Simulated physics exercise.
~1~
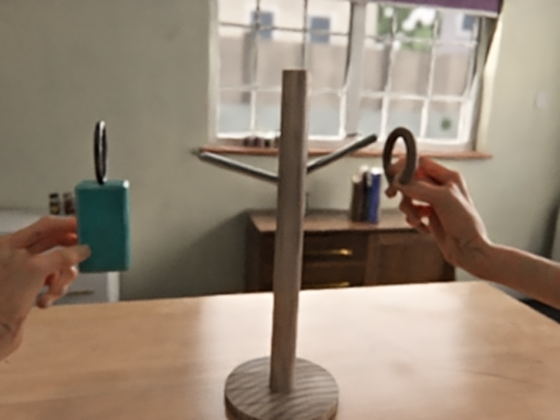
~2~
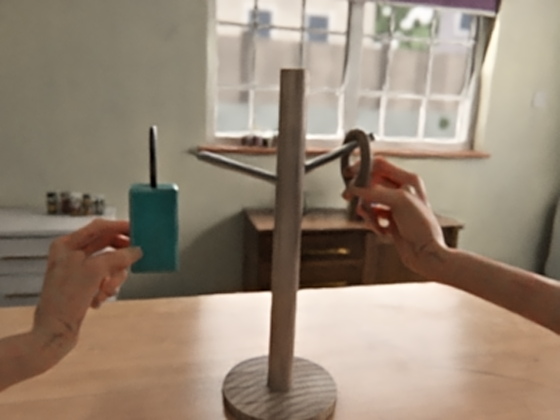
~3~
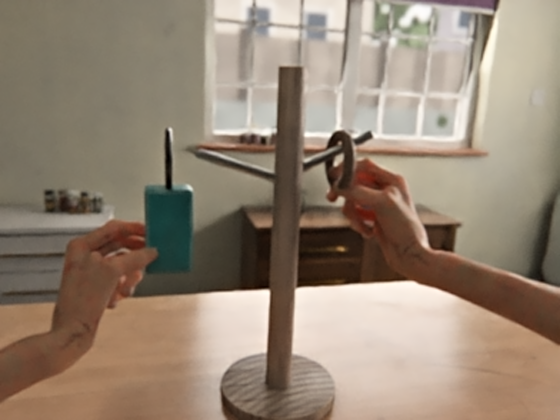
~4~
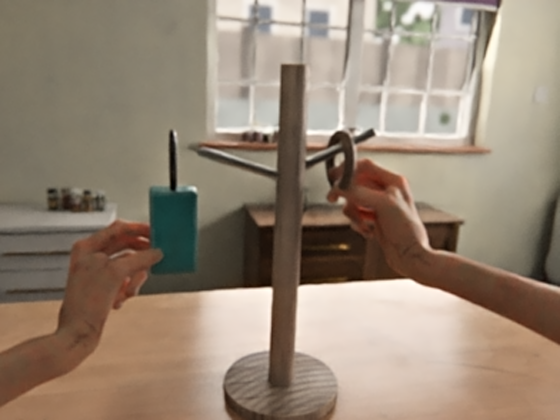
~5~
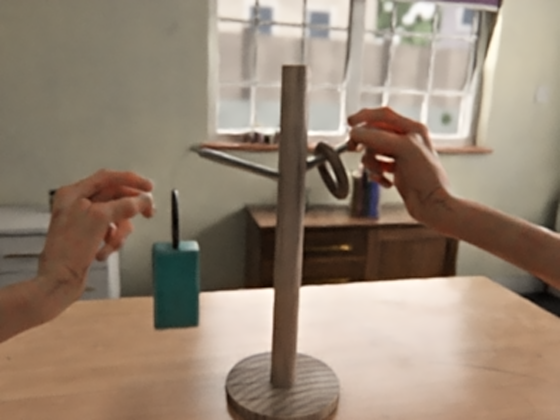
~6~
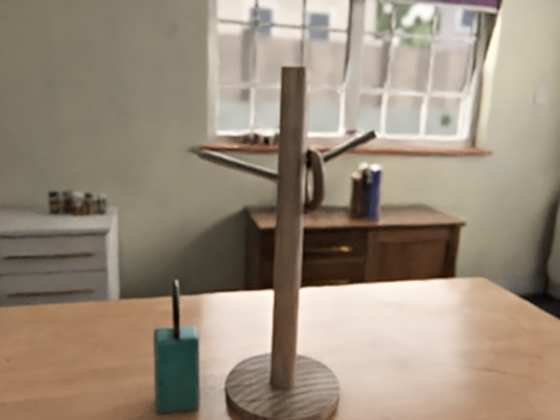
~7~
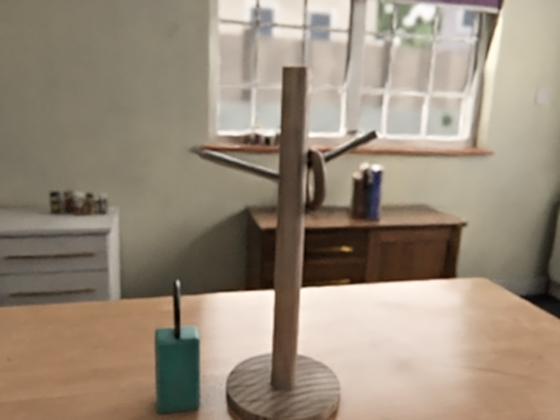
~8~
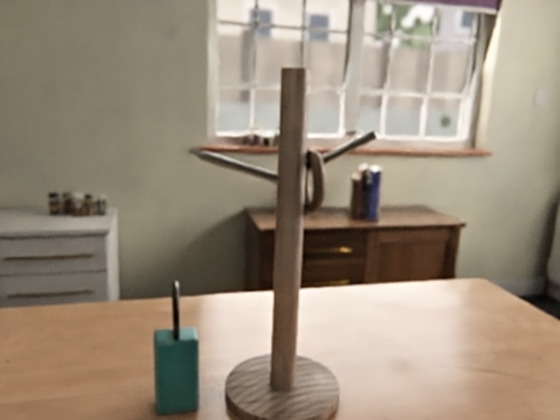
A turquoise pouch and a brown ring of tape were brought by two hands toward the arms of a wooden peg stand; when the fingers let go, the pouch dropped upright onto the table, while the tape stayed hanging on the right arm.
